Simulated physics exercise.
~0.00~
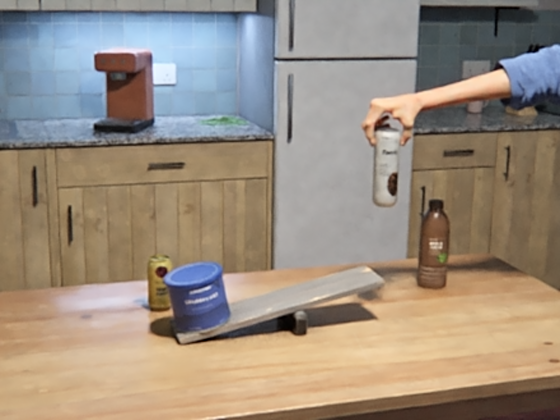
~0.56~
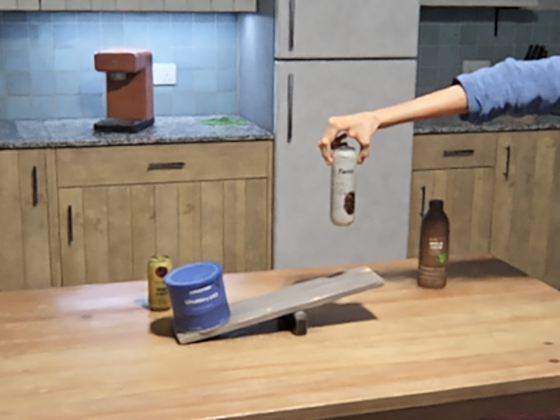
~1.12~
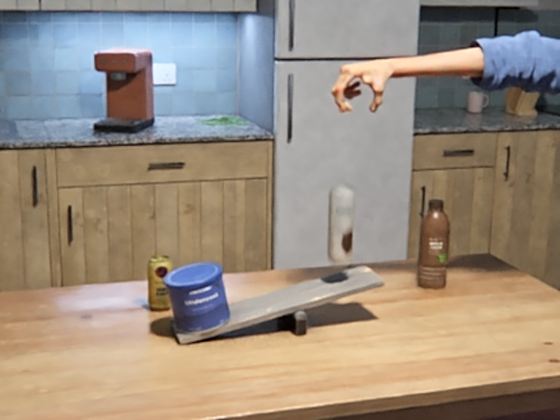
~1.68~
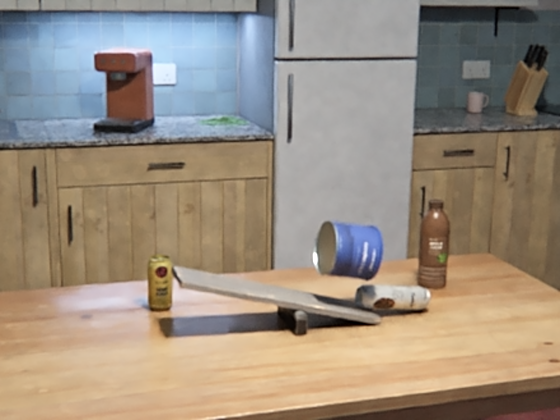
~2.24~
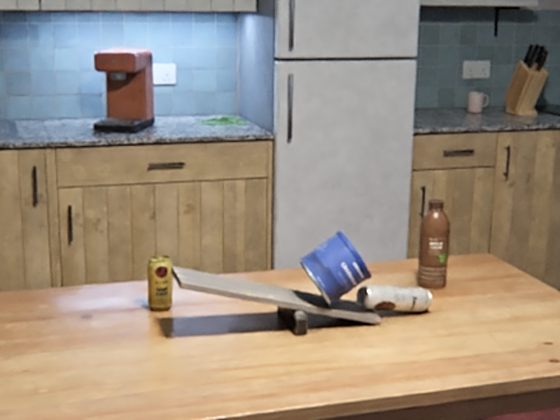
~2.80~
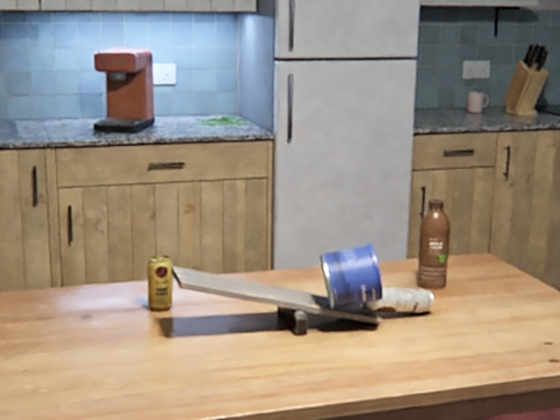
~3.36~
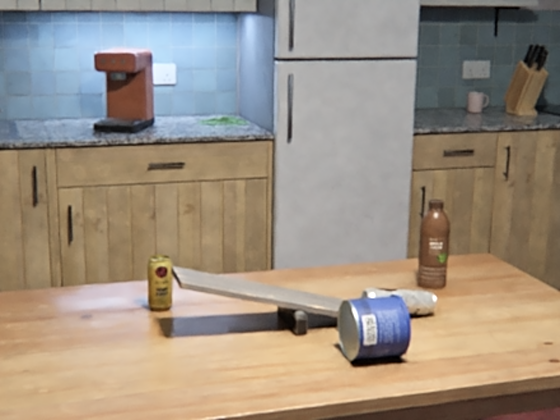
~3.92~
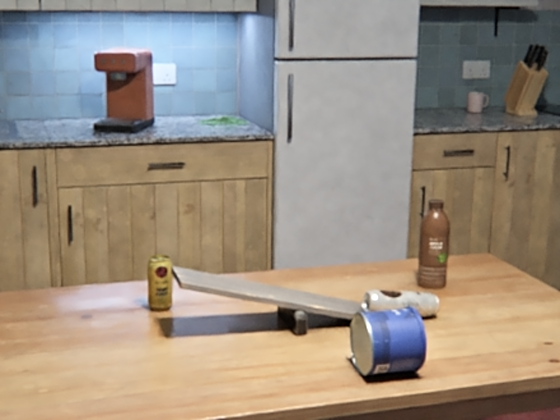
A hand drops a white can onto a tilted plank, flinging a blue tub rightward onto the table.
